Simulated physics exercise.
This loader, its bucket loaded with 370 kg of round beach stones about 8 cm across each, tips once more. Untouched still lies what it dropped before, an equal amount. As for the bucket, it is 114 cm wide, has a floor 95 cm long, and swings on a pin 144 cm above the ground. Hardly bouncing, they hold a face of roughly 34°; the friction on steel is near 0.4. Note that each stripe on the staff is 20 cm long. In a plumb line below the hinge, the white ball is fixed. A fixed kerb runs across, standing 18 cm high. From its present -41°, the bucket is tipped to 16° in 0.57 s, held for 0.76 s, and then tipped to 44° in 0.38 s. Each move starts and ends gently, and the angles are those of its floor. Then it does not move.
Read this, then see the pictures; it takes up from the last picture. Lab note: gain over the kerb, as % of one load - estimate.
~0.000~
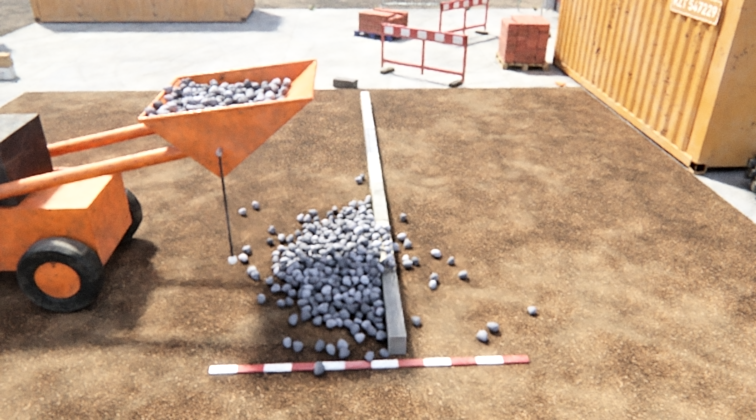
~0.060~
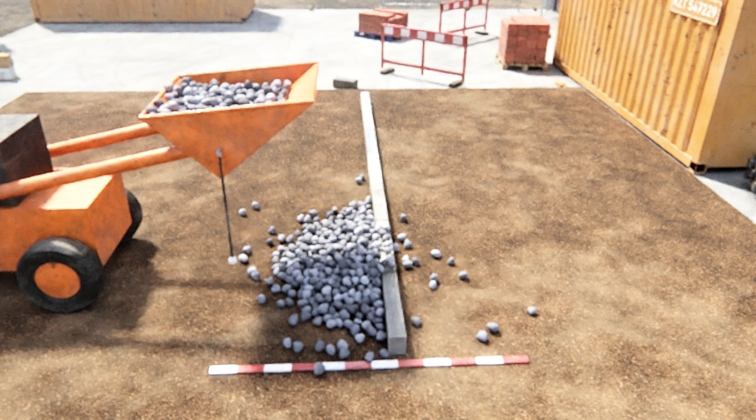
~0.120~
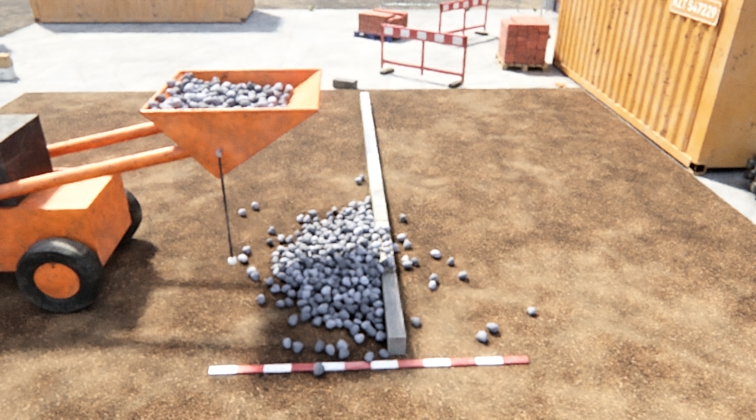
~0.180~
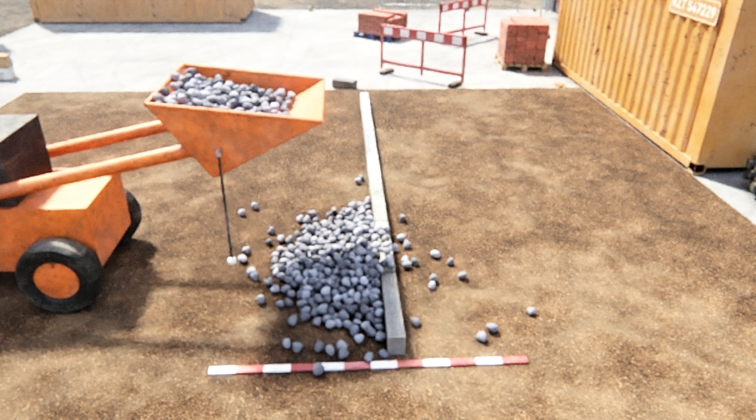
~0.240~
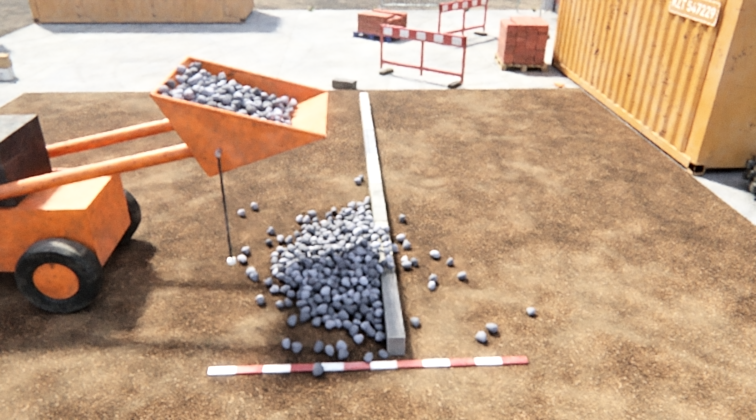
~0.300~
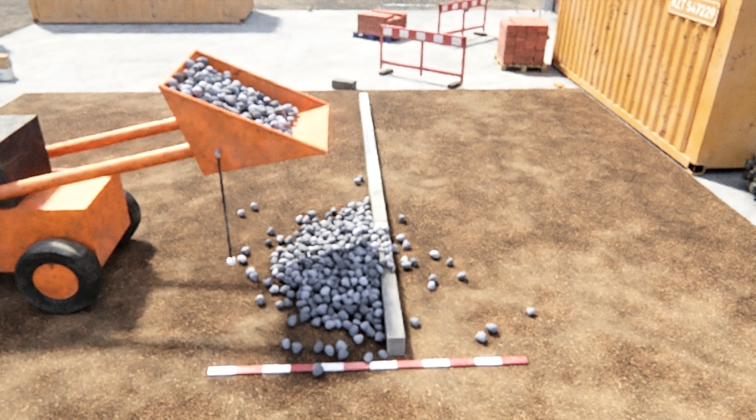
Gain: About 28 %.
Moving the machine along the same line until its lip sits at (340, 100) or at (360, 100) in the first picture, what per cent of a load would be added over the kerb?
I'd expect near 50 per cent first and near 70 per cent next.
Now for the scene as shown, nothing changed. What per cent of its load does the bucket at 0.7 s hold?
100 %.
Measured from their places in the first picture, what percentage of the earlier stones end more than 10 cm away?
Roughly 10 percent.
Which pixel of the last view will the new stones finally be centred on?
I'd put their centre close to (353, 254).
After 0.4 s the floor is at 7°; in per cent of one load, 100 in the bucket, 97 on this side of the kerb, 3 over the kerb; the foremost stones are at (463, 289).
After 0.7 s the floor is at 16°; in per cent of one load, 100 in the bucket, 97 on this side of the kerb, 3 over the kerb; the foremost stones are at (463, 289).
After 2.2 s the floor is at 44°; in per cent of one load, 0 in the bucket, 170 on this side of the kerb, 30 over the kerb; the foremost stones are at (522, 253).
After 4.8 s the floor is at 44°; in per cent of one load, 0 in the bucket, 170 on this side of the kerb, 30 over the kerb; the foremost stones are at (559, 264). Net gain over the kerb, 28.
